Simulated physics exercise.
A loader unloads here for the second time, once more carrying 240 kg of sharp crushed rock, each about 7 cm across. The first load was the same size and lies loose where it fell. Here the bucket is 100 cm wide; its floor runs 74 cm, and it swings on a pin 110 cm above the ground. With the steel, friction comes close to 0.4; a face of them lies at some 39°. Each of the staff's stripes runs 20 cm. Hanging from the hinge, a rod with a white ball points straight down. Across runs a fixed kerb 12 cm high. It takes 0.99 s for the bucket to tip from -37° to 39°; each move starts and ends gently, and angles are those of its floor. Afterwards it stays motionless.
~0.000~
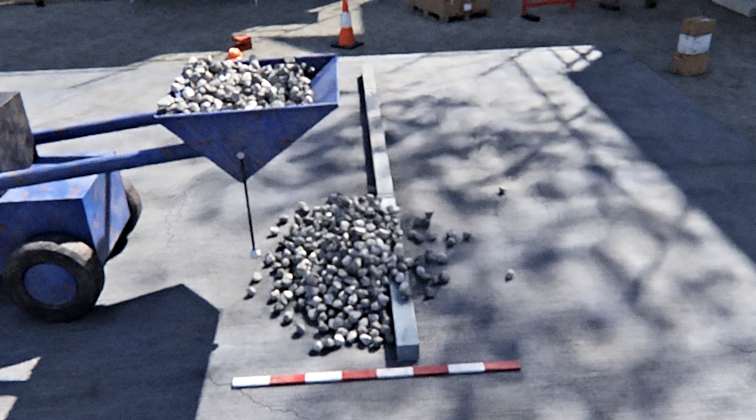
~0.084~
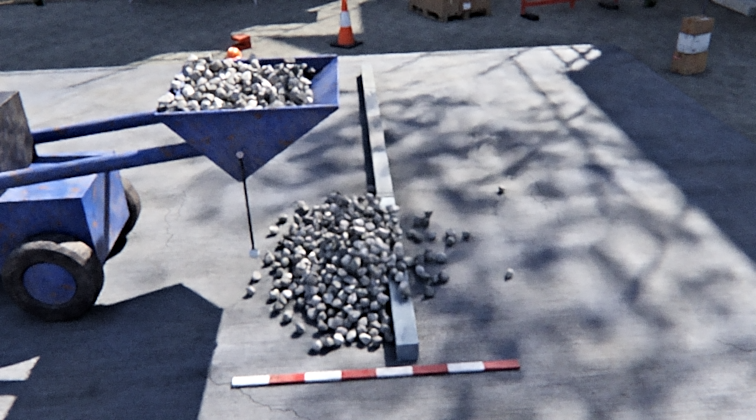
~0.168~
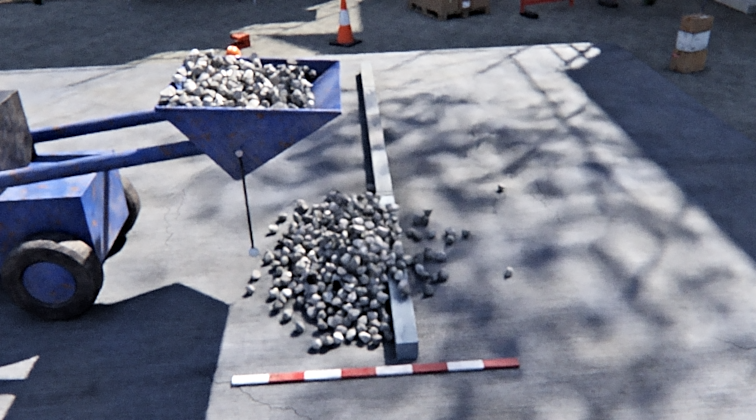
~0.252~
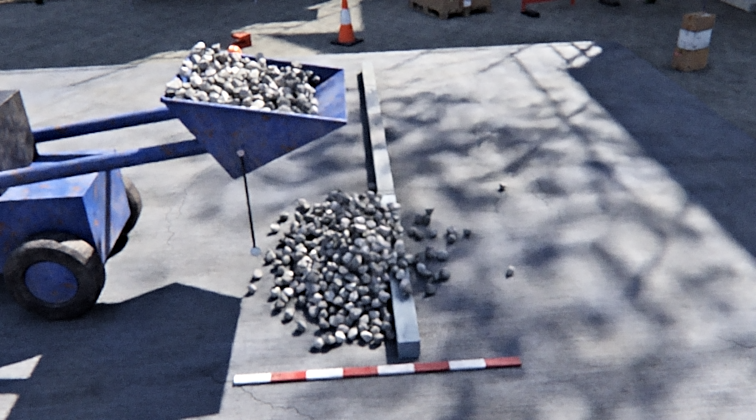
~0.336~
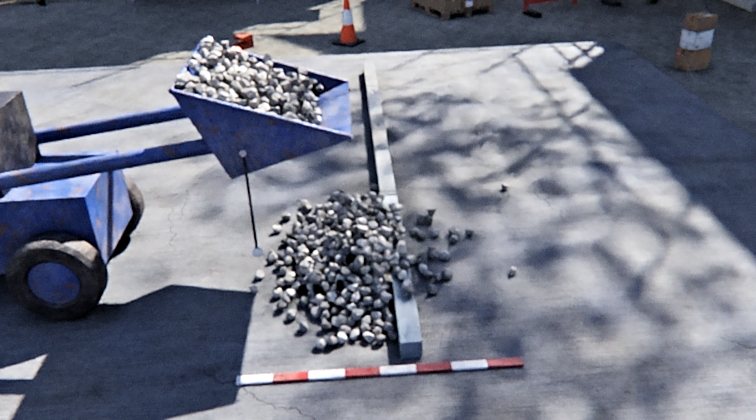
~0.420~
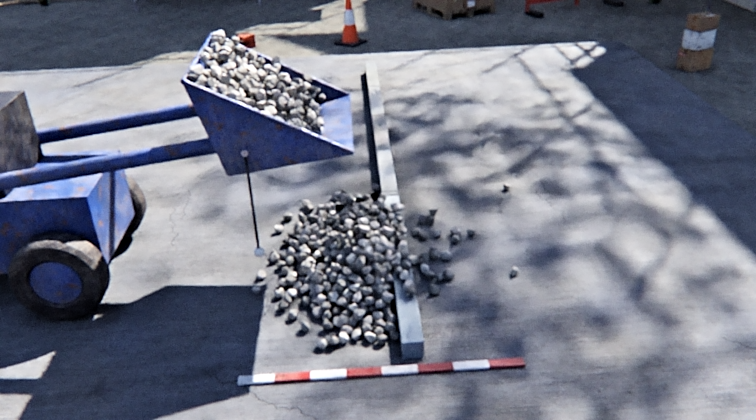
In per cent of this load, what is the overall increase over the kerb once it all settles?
39 out of 100, about.
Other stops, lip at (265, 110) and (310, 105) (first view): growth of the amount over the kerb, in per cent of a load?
Near 0 in a hundred first, near 15 in a hundred second.
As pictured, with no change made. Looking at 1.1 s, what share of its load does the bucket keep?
It still holds about 70 per cent.
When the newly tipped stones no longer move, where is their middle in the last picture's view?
They settle centred around (382, 235).
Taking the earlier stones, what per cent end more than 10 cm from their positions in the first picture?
I'd put it at about 5 per cent.
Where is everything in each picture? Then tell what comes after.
The first frame shows lip at (338, 105), floor tilted -37°, highest stones at (206, 72). The earlier load is highest near (355, 237), 26 cm above ground level, 96 % on this side of the kerb, 4 % over the kerb.
In the second frame, the bucket is at -35°, its lip at (339, 107); the top of the load is at (198, 70); the stones move at 0.1 m/s on average.
The third frame shows lip at (341, 113), floor tilted -31°, highest stones at (198, 64); the stones move at 0.2 m/s on average.
The fourth frame shows lip at (346, 123), floor tilted -25°, highest stones at (202, 57); the stones move at 0.3 m/s on average.
In the fifth frame, the bucket is at -17°, its lip at (351, 137); the top of the load is at (210, 52); the stones move at 0.4 m/s on average.
In the sixth frame, the bucket is at -8°, its lip at (353, 153); the top of the load is at (219, 46); the stones move at 0.4 m/s on average.
After 0.7 s the floor is at 27°; in per cent of one load, 100 in the bucket, 96 on this side of the kerb, 4 over the kerb; the foremost stones are at (465, 231).
After 1.1 s the floor is at 39°; in per cent of one load, 68 in the bucket, 129 on this side of the kerb, 4 over the kerb; the foremost stones are at (465, 231).
After 1.4 s the floor is at 39°; in per cent of one load, 15 in the bucket, 169 on this side of the kerb, 16 over the kerb; the foremost stones are at (482, 241).
After 3.9 s the floor is at 39°; in per cent of one load, 0 in the bucket, 158 on this side of the kerb, 42 over the kerb; the foremost stones are at (534, 226). Net gain over the kerb, 39.
